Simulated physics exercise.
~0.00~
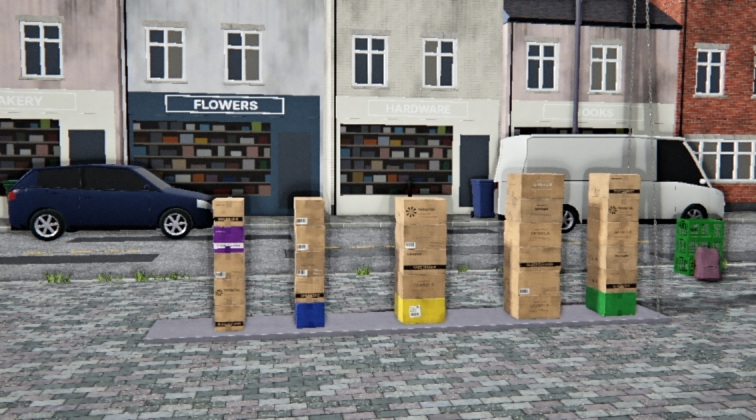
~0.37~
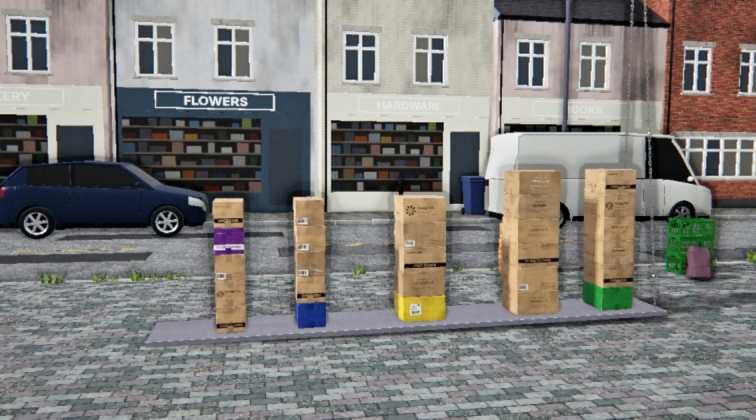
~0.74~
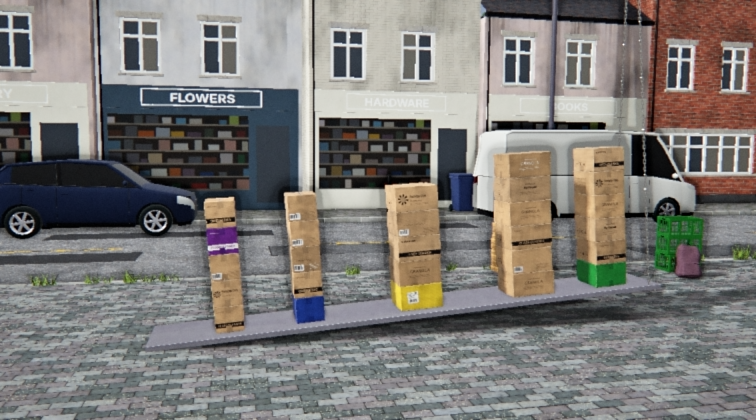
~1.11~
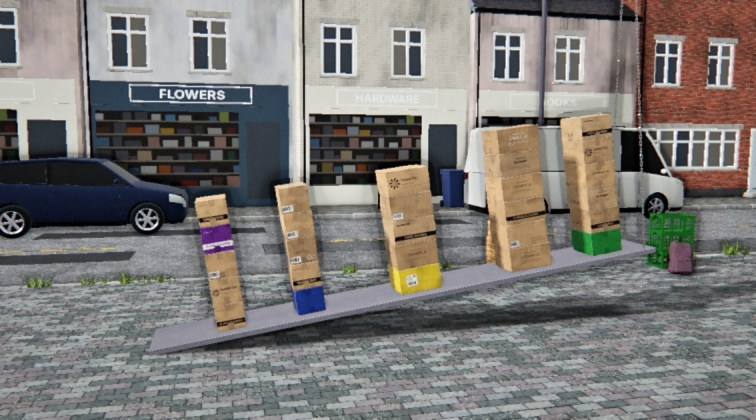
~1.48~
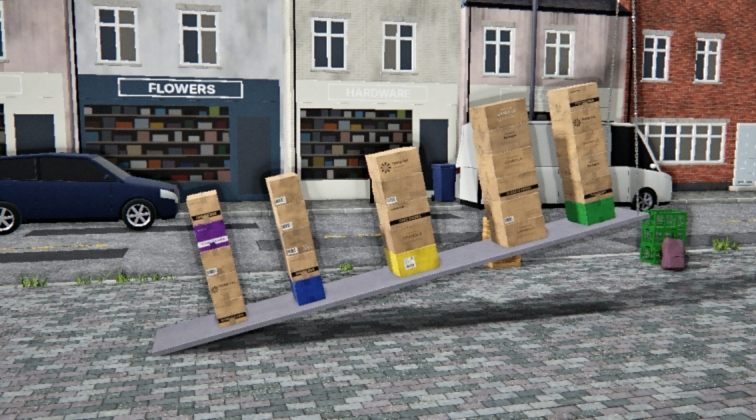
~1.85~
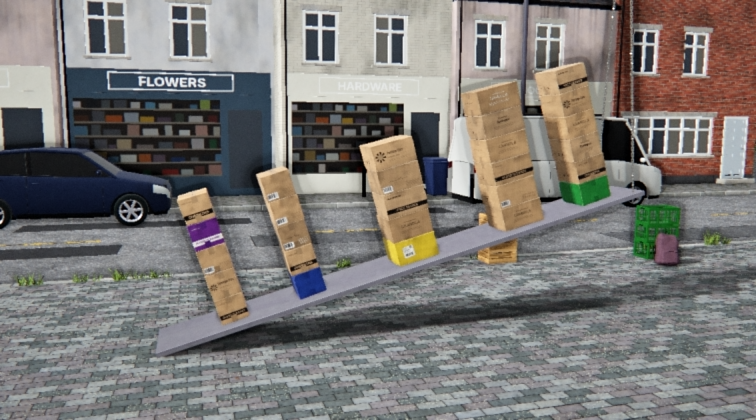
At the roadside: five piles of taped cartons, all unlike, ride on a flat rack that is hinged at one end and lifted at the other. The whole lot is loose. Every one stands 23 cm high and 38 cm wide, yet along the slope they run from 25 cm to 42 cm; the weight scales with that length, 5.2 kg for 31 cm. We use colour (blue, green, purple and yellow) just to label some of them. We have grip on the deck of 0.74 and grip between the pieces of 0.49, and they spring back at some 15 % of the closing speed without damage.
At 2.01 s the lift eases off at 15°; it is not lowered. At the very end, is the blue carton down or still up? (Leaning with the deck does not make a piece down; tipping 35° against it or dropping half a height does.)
Downed.
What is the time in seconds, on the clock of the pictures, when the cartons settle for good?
That happens at roughly 6.0 seconds.
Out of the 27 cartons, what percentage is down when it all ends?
That comes to around 95 percent.
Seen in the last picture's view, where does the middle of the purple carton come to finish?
End point in last frame: Roughly (102, 337).
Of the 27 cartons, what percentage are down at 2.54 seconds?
By then 35 per cent.
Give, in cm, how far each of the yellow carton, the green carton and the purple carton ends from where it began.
From start to finish: Yellow 60, green 120, purple 130 centimetres.
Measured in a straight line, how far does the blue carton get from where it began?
About 55 cm.
Around 2.54 s, slope 15°; 10 of the 27 cartons down; blue carton tipped 52°; purple carton tipped 52°, 22 cm lower.
Around 3.32 s, slope 15°; 26 of the 27 cartons down; blue carton on its side; purple carton on its side.
Finally (6.4 s), slope 15°; 26 of the 27 cartons down; blue carton on its side; purple carton on its side; green carton on its side. Seen by the last camera, middles, blue carton near (262, 288), purple carton near (102, 337).
